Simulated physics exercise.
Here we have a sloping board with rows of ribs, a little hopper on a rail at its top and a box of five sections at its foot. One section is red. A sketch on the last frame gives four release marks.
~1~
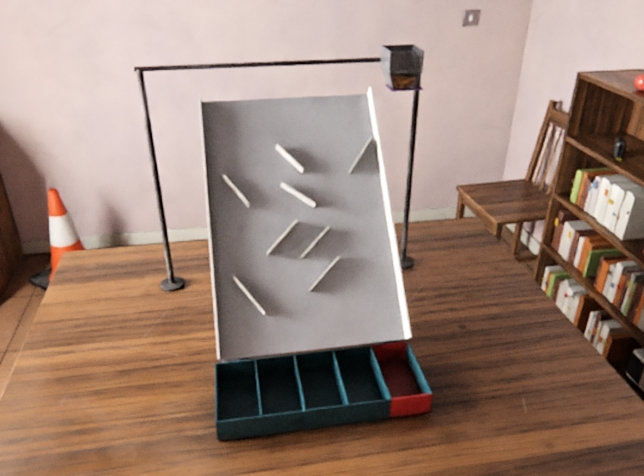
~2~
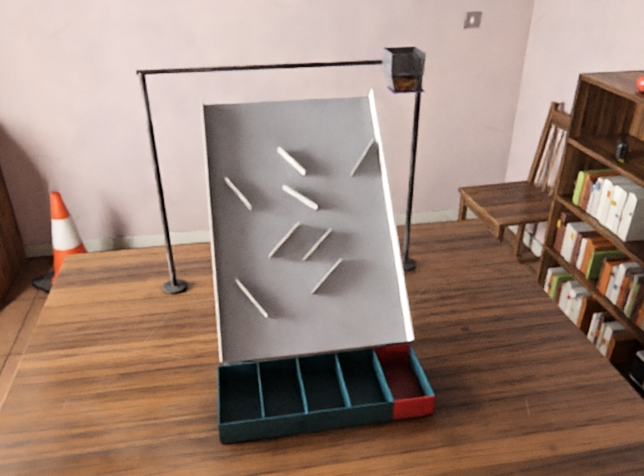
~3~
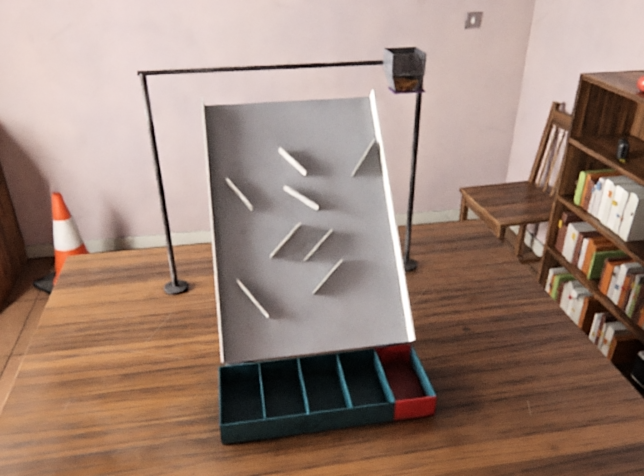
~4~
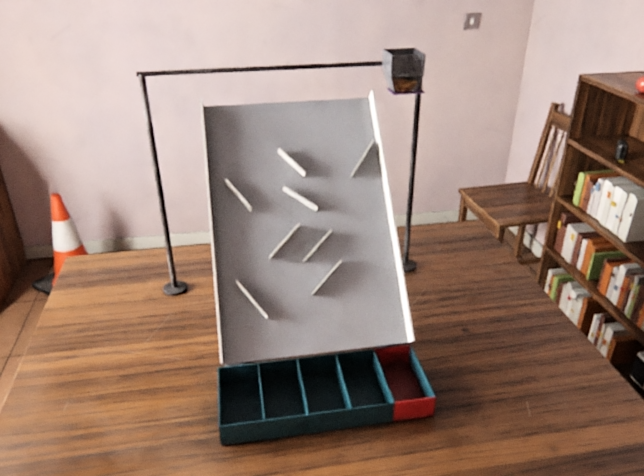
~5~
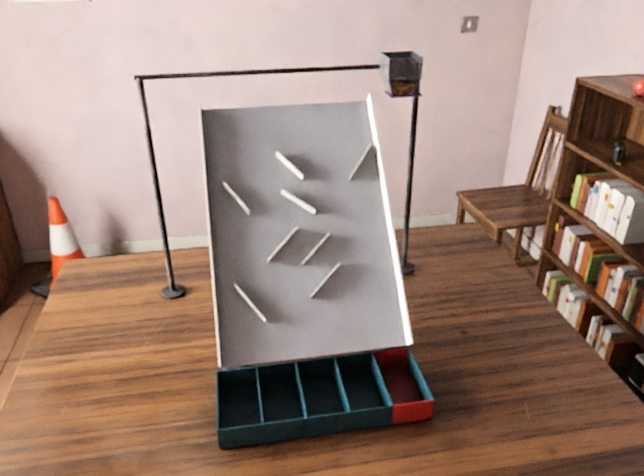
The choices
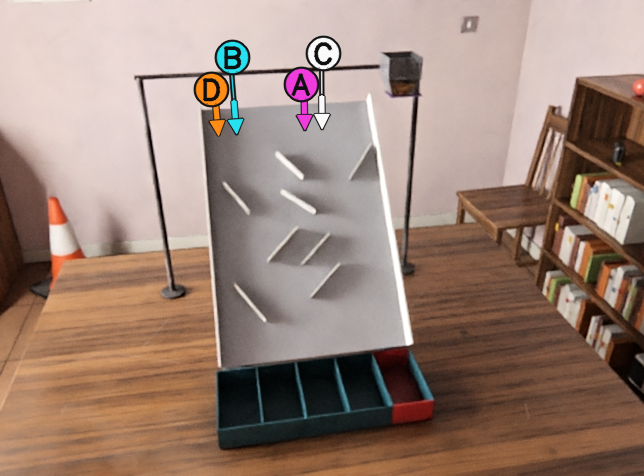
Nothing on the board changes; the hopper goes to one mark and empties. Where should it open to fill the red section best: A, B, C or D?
Mark A does it best.
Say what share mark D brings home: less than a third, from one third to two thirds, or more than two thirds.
Mark D gives less than a third.
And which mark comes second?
It is C.
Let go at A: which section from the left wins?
The fifth.
On the marked copy, mark A meets the board at (304, 124); mark B meets the board at (236, 128); mark C meets the board at (322, 123); mark D meets the board at (218, 129).
With A, close to half in the red section, close to a third in other sections, a small share outside the box.
With B, none at all in the red section, all but a few in other sections.
With C, close to a quarter in the red section, close to two thirds in other sections, a small share outside the box.
With D, none at all in the red section, the bulk in other sections, close to a quarter outside the box.
